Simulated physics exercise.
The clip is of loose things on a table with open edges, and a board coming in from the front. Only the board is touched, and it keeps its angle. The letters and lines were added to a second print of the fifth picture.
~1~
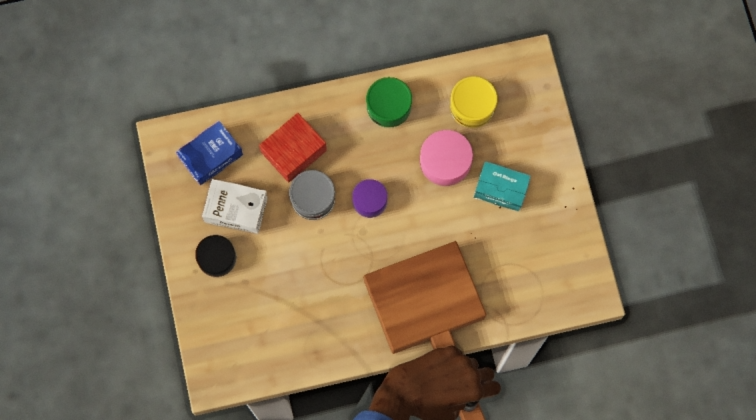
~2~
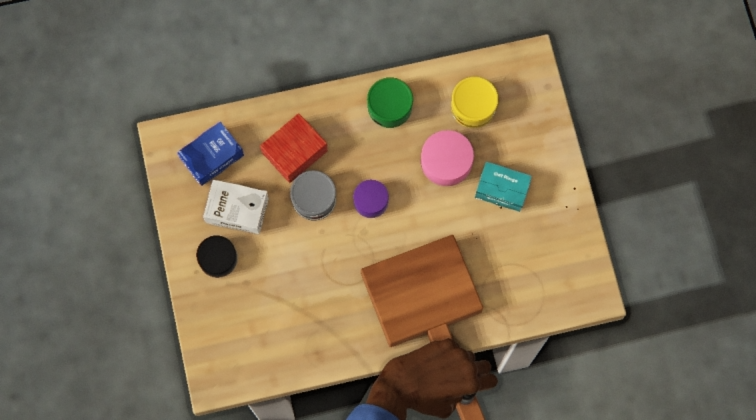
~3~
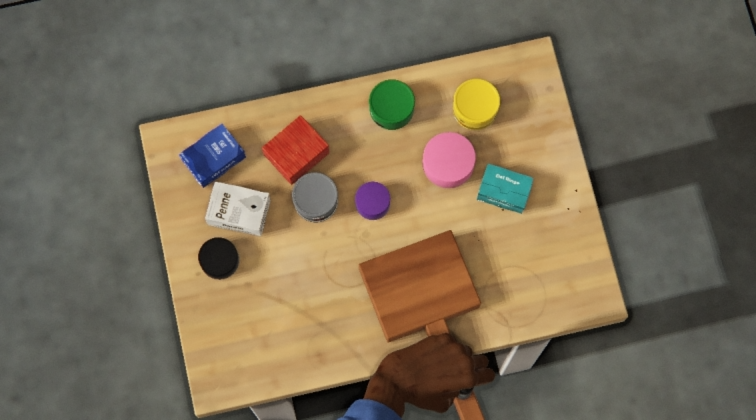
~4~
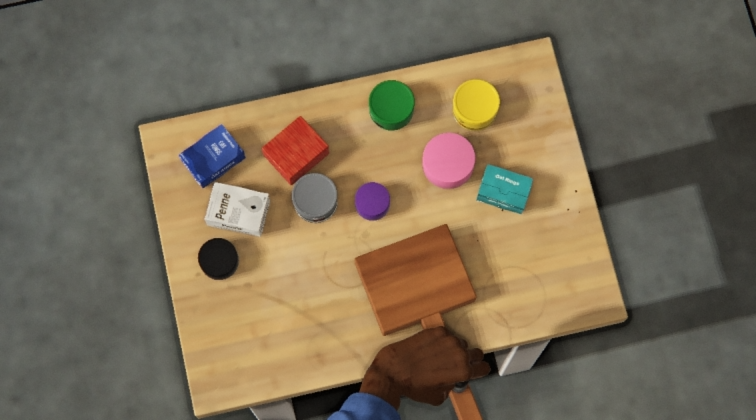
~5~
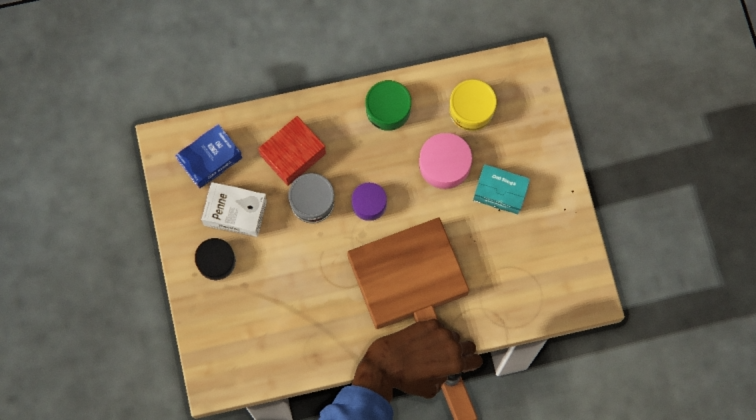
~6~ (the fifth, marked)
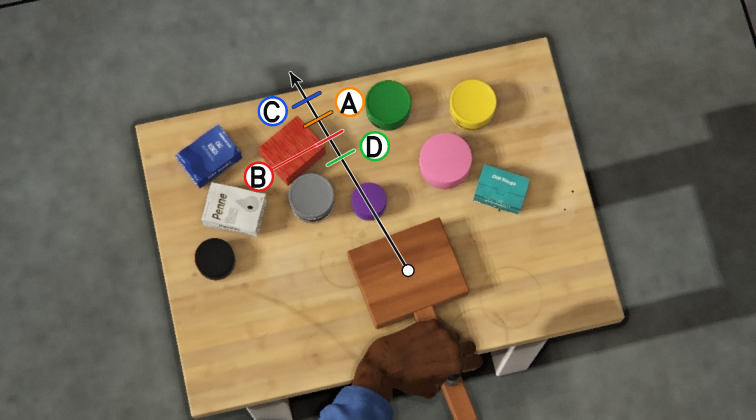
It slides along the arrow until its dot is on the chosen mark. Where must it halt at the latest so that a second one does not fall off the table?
B.
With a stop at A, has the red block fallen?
Yes.
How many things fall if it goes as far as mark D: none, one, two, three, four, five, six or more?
By then, none.
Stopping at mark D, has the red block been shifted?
Yes.
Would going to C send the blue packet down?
By then, no.
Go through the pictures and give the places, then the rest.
Pink tin (446, 158); purple pot (370, 199); green jar (389, 103), in the first frame.
Board (422, 288); black pot (217, 257), in the second frame.
Board (419, 283); yellow jar (476, 105), in the third frame.
Board (415, 278); turquoise packet (505, 190), in the fourth frame.
Board (408, 271); grey tin (312, 198); pink tin (446, 161); purple pot (369, 202), in the fifth frame.
On the copy, A at (318, 119); B at (329, 138); C at (306, 100); D at (341, 157); the arrow from (408, 271) to (290, 73); the white dot at (408, 271).
On B. First, board (379, 225); red block (290, 148); purple pot (357, 174).
Then, board (351, 177); red block (280, 135); purple pot (335, 125).
Finally, board (330, 142); purple pot (319, 88); red block (263, 103); none fallen.
By contrast, A drops two; C drops two; D is within the limit but short.
